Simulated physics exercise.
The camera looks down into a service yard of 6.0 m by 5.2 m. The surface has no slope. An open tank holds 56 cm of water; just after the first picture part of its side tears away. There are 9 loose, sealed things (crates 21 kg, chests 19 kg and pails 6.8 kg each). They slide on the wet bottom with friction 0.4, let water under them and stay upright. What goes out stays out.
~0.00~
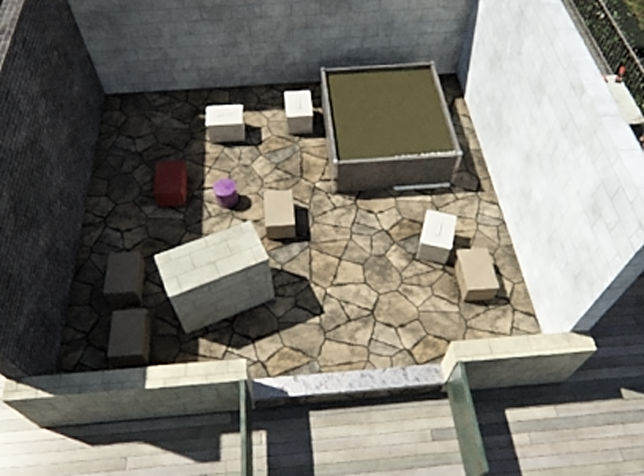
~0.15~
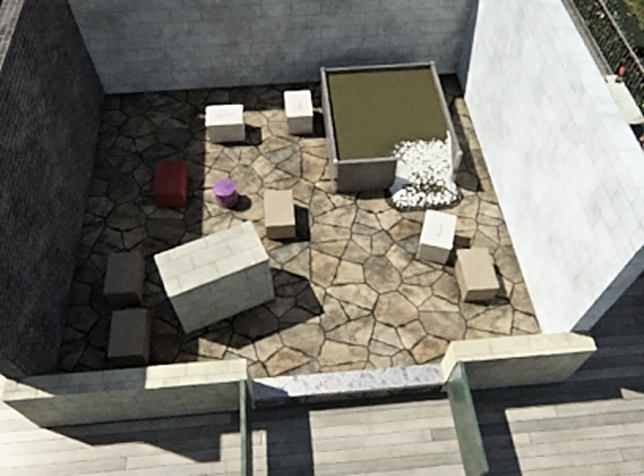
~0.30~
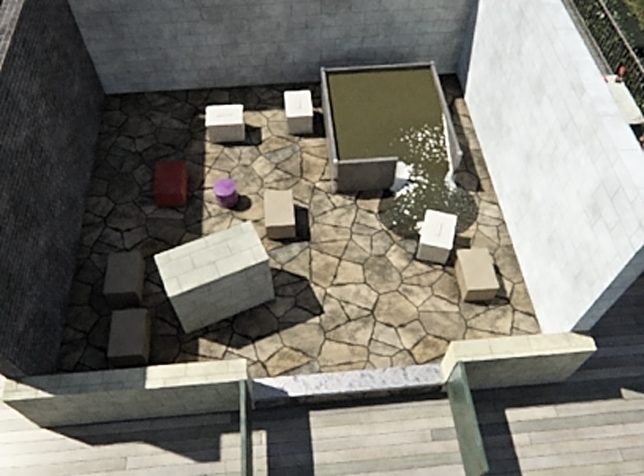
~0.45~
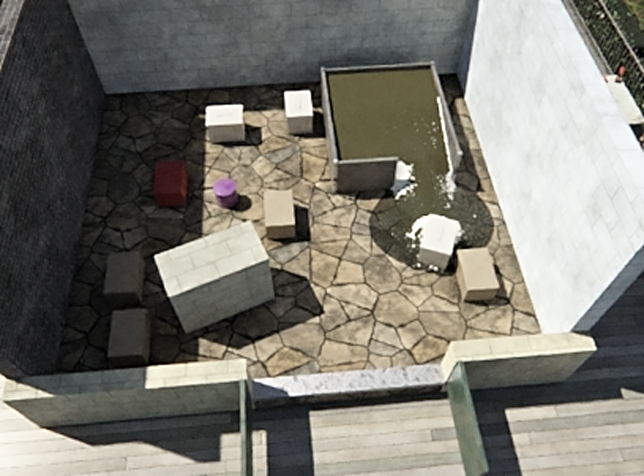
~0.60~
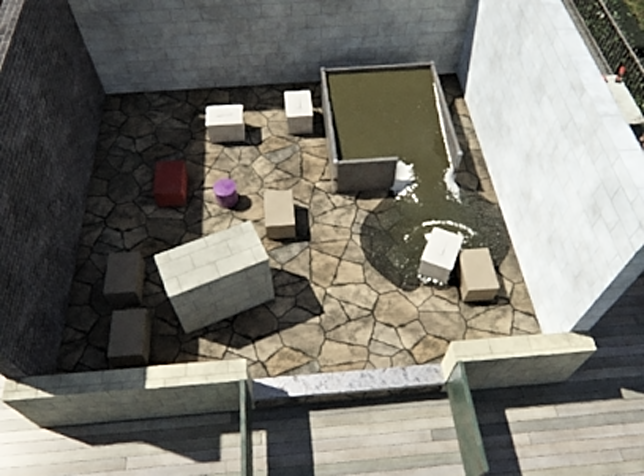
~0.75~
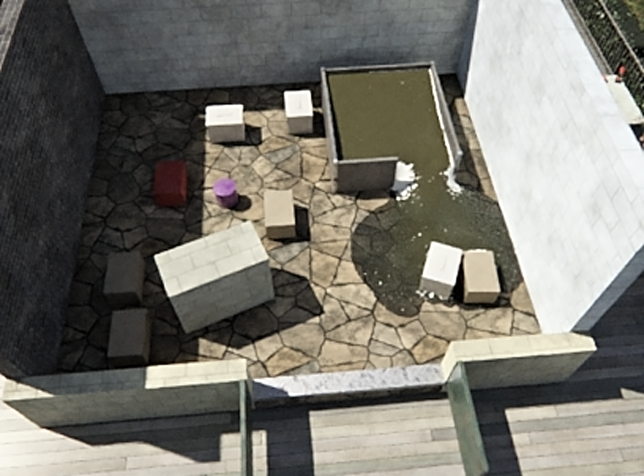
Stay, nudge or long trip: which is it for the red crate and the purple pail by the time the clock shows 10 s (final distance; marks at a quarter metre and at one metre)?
The red crate holds its place, the purple pail barely shifts.
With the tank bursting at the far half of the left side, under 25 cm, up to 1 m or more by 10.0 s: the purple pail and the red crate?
Then the purple pail moves a short way, the red crate gets carried off.
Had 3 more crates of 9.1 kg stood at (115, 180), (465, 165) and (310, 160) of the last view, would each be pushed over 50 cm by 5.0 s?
In turn: Under, under, under.
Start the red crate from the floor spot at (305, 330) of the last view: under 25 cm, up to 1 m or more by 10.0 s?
It travels far.
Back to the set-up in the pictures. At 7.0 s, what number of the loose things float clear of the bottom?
At that moment 0.
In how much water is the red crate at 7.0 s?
About 1 cm.
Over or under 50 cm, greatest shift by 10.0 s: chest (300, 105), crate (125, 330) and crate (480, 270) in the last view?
In turn: Less, past it, past it.
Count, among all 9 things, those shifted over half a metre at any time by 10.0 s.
I count 3.
After 2.0 s the red crate is near (169, 177), 0.0 m from its start, aground; the purple pail is near (225, 187), 0.0 m from its start, aground; 0 of 9 are out; 1 afloat.
After 4.5 s the red crate is near (169, 177), 0.0 m from its start, aground; the purple pail is near (225, 187), 0.0 m from its start, aground; 1 of 9 are out; 0 afloat.
After 7.0 s the red crate is near (169, 177), 0.0 m from its start, aground; the purple pail is near (225, 187), 0.0 m from its start, aground; 1 of 9 are out; 0 afloat.
After 10.0 s the red crate is near (169, 177), 0.0 m from its start, aground; the purple pail is near (225, 187), 0.0 m from its start, aground; 1 of 9 are out; 0 afloat.
